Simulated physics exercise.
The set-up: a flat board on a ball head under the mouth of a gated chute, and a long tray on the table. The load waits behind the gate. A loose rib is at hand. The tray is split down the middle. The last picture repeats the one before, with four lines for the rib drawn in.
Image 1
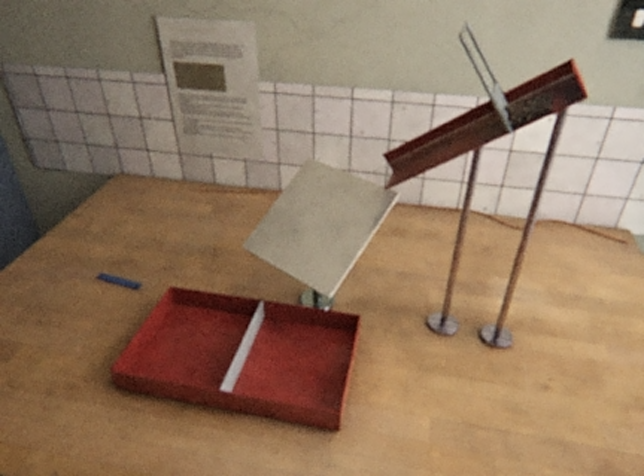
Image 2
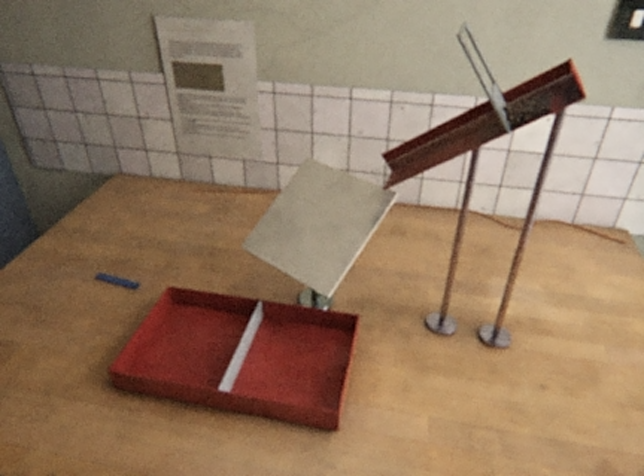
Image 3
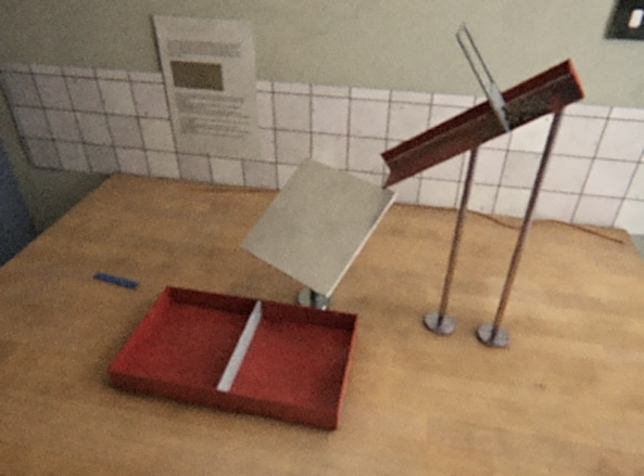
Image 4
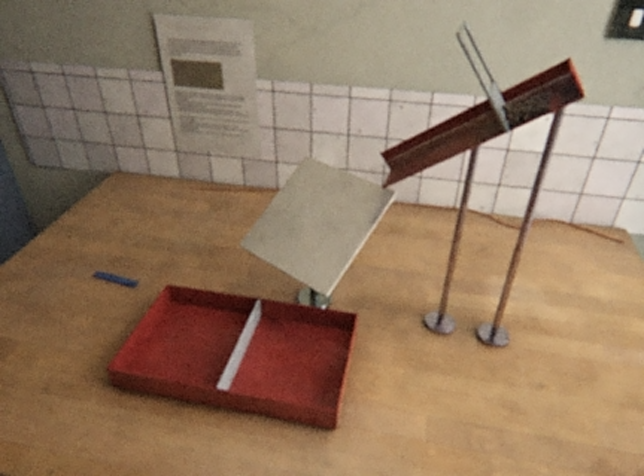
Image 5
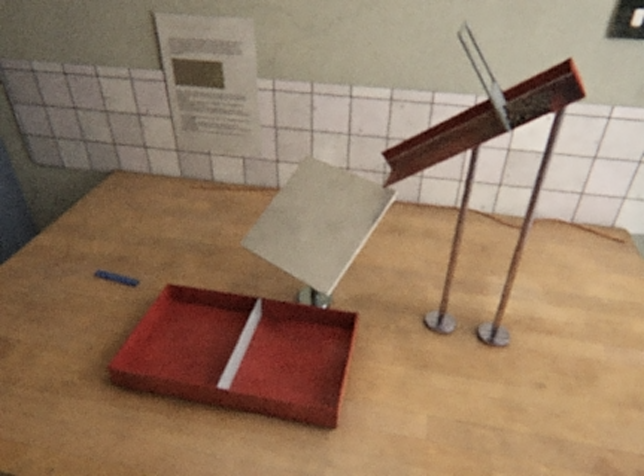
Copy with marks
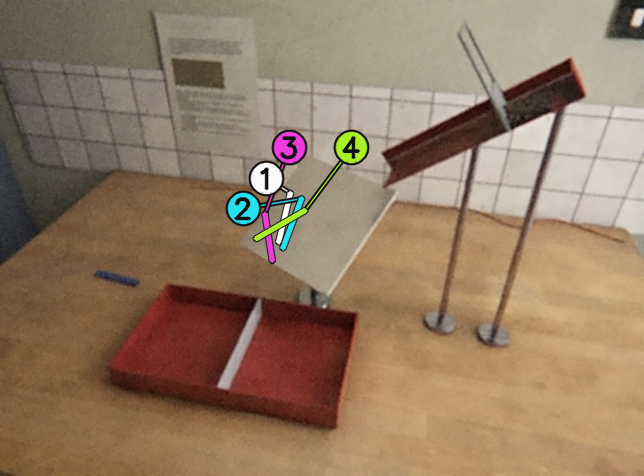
On a wooden table against a white-tiled wall, a tilted pale board stands between a sloping red chute on two rods and a red tray split by a light divider. A small blue strip lies to the left. Nothing noticeably moves, and the chute's gate stays shut throughout.
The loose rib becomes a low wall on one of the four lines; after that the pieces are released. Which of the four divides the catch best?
I would pick line 1.
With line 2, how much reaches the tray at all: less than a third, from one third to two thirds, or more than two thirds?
It is more than two thirds.
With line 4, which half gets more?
Left.
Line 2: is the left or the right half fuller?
The right half.
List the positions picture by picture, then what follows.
Load behind the gate at (526, 114), allspice berries; lip of the chute at (389, 181), sloping fairly steeply, in the first frame.
Middle of the board at (316, 221), tilted fairly steeply; middle of its low edge at (281, 270); of its high edge at (350, 174), in the second frame.
Front corners of the tray at (107, 370) and (337, 412); front end of its middle wall at (218, 390); gate still shut at (494, 94), in the third frame.
Middle of the load at (523, 113); lip at (387, 179), in the fourth frame.
Middle of the load at (525, 112); lip at (388, 179), in the fifth frame.
On the marked copy, line 1 from (290, 193) to (278, 241); line 2 from (301, 198) to (283, 247); line 3 from (264, 214) to (272, 260); line 4 from (304, 210) to (256, 238).
With 1, of what is caught, about a third in the left half, about two thirds in the right.
With 2, of what is caught, about a quarter in the left half, most in the right.
With 3, of what is caught, a small part in the left half, most in the right.
With 4, of what is caught, most in the left half, about a quarter in the right.
